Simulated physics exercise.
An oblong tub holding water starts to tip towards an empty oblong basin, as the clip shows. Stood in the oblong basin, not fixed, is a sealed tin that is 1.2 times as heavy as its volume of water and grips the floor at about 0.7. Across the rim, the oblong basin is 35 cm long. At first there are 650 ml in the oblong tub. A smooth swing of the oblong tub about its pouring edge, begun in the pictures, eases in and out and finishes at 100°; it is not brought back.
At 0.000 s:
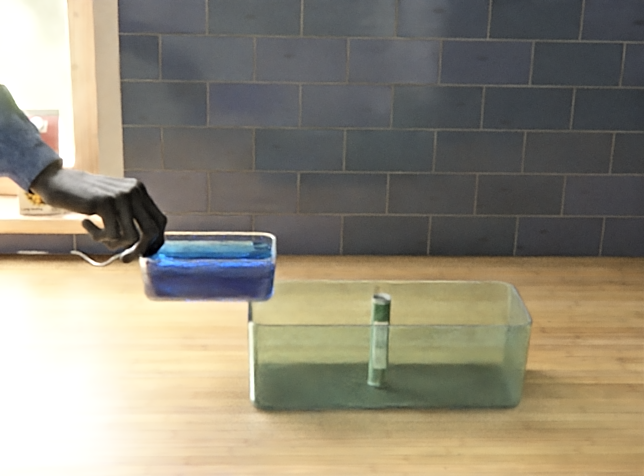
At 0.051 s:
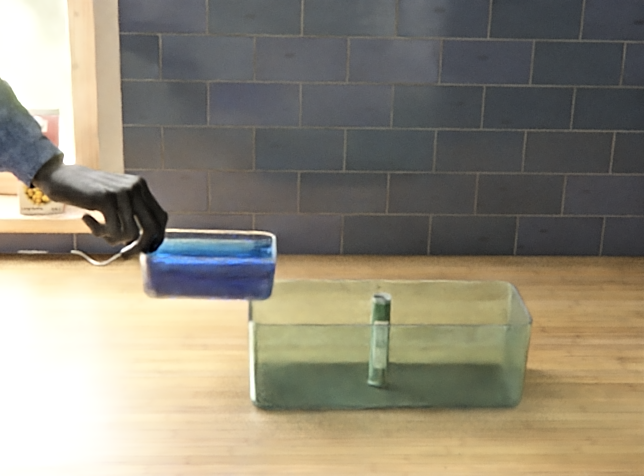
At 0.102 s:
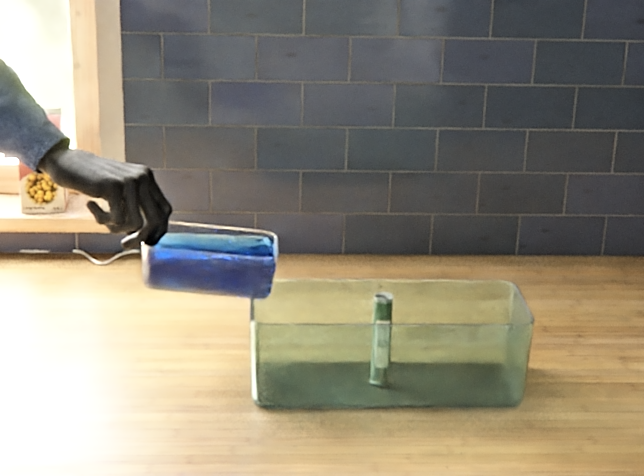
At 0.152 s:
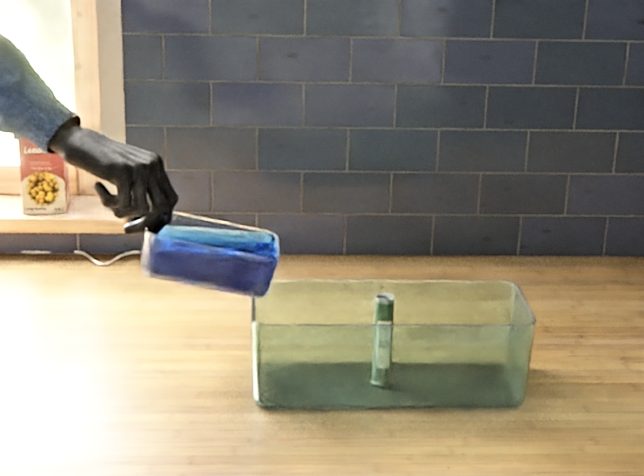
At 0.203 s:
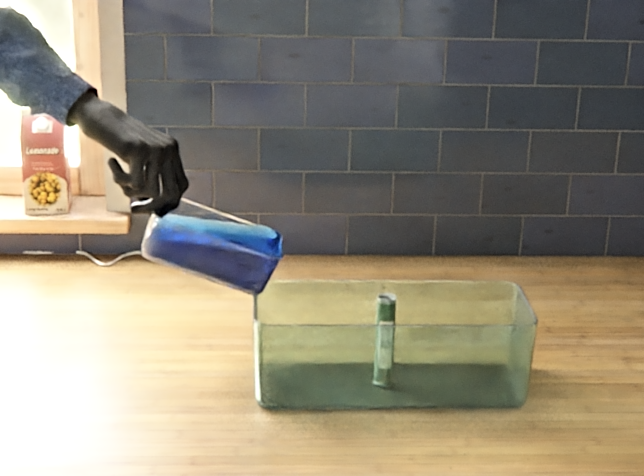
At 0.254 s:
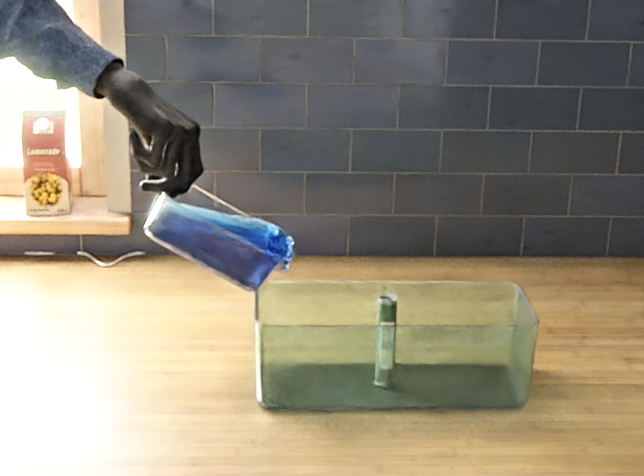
A black-gloved or dark hand in a blue denim sleeve grips the left end of a small clear tub of blue liquid, tilting it rightward, gradually at first and then more steeply, until the liquid crowds its right lip. Below and right, a larger pale-green basin holding an upright green cylinder stays still on a pale wooden counter before dark blue tiles. From a steady, level side view, the rising arm uncovers a red-and-white carton on the bright windowsill at left.
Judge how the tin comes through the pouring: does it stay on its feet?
No, it tips.
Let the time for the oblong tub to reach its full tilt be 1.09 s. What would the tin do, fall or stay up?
Outcome - the tin remains standing.
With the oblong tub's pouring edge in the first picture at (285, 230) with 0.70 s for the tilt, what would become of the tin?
Then it tips over.
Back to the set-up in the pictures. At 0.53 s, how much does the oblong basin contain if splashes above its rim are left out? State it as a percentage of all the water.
32 %, give or take.
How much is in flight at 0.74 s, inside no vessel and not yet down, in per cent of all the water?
Some 3 % is up in the air.
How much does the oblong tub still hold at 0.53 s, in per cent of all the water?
Around 16 in a hundred.
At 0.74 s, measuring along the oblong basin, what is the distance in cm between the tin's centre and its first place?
3 cm, roughly.
After 0.53 s the tilt is 89° and 16 per cent is still to pour; the tin stands where it began.
After 0.74 s the tilt is 100° and 1 per cent is still to pour; the tin leans 23°.
After 0.95 s the tilt is 100° and 0 per cent is still to pour; the tin lies on its side.
After 1.18 s the tilt is 100° and 0 per cent is still to pour; the tin lies on its side.
In the end the tin lies on its side.
